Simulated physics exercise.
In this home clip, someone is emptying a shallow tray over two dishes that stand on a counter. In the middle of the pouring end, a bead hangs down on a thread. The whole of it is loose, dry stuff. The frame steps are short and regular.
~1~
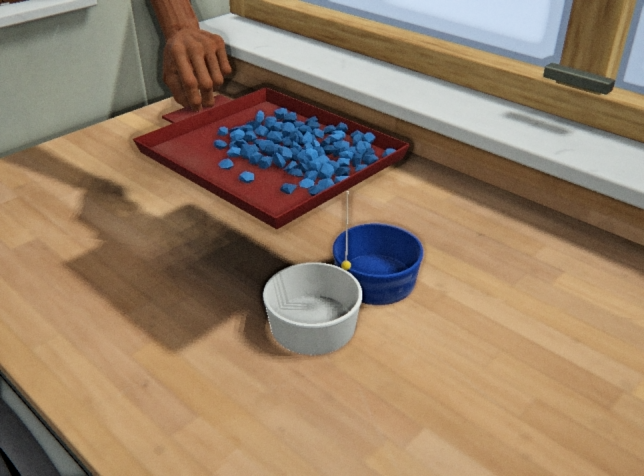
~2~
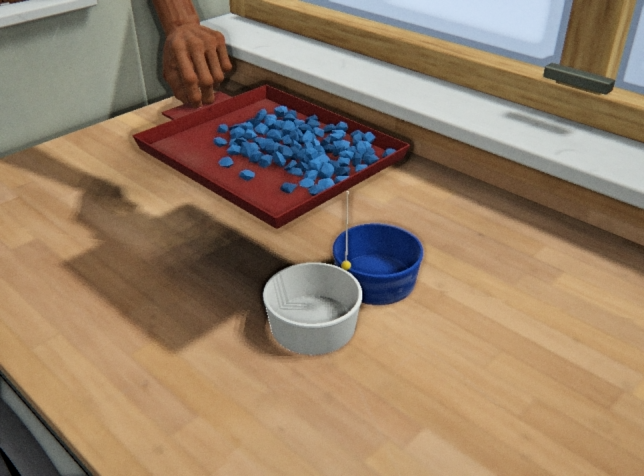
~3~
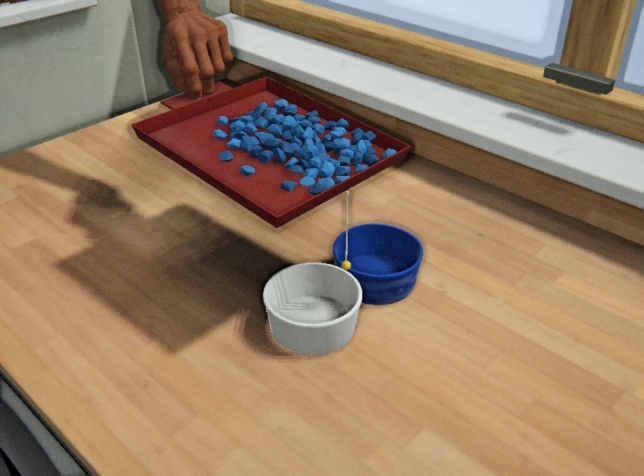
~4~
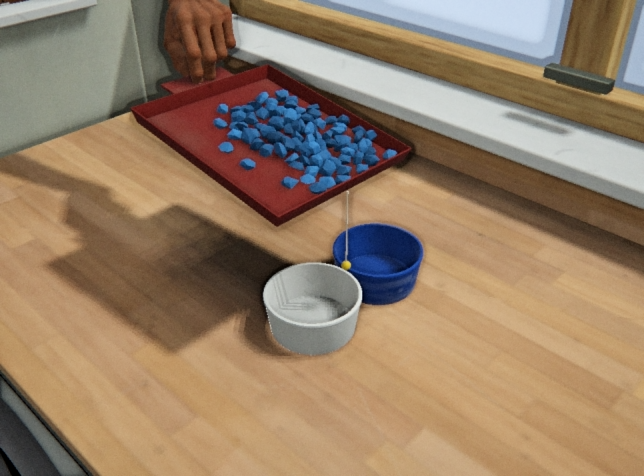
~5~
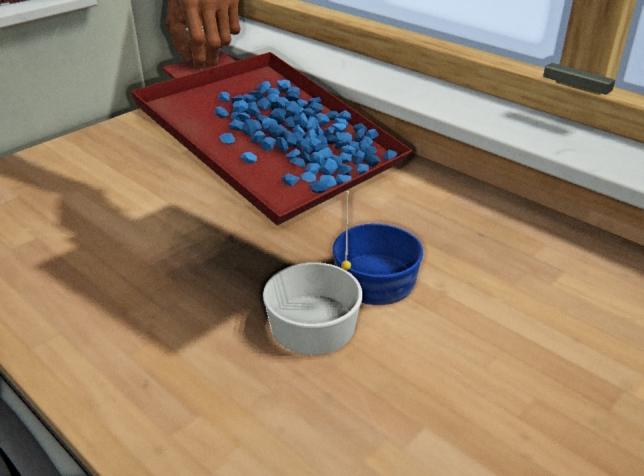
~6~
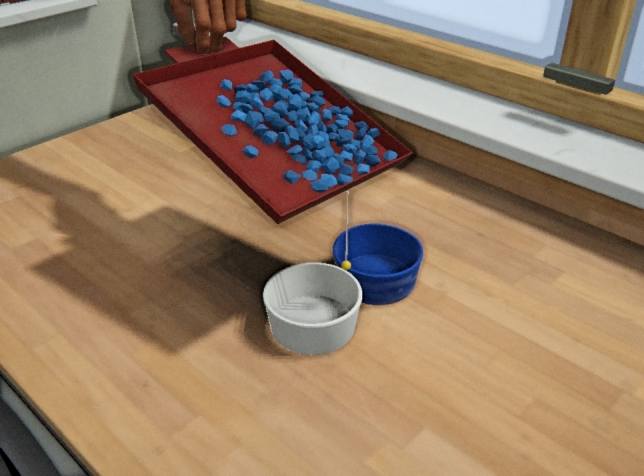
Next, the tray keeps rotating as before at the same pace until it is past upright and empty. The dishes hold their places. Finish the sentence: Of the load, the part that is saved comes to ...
Less than half of it.
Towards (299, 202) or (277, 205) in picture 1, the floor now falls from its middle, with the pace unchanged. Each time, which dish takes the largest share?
Try 1: Left-side dish. Try 2: Left-side dish.
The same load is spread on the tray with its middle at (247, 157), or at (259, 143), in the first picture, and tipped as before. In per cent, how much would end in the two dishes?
Roughly 20 per cent, and 30 per cent.
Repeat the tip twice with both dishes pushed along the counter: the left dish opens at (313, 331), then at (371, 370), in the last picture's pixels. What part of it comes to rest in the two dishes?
First placement: Some 50 %; second placement: Some 10 %.
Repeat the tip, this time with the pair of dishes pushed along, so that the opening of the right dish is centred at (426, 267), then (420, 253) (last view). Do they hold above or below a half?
Result, first setup: A majority share; second setup: A majority share.
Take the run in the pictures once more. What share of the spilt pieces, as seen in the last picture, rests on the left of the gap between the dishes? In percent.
About 10 per cent.
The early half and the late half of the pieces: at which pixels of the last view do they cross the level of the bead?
The first part at (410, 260); the rest at (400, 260).
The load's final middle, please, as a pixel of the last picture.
The centre comes to rest near (425, 313).
Soon after the last picture, tray tipped steeply; nearly all on the tray; a stray few in the air.
A little later, tray tipped past a quarter turn; a small part on the tray; a small part in the right dish; about two thirds outside both; about a quarter in the air.
Later still, tray tipped past a quarter turn; about a quarter in the right dish; most outside both.
At rest, tray tipped past a quarter turn; none in the left dish; about a quarter in the right dish; most outside both.
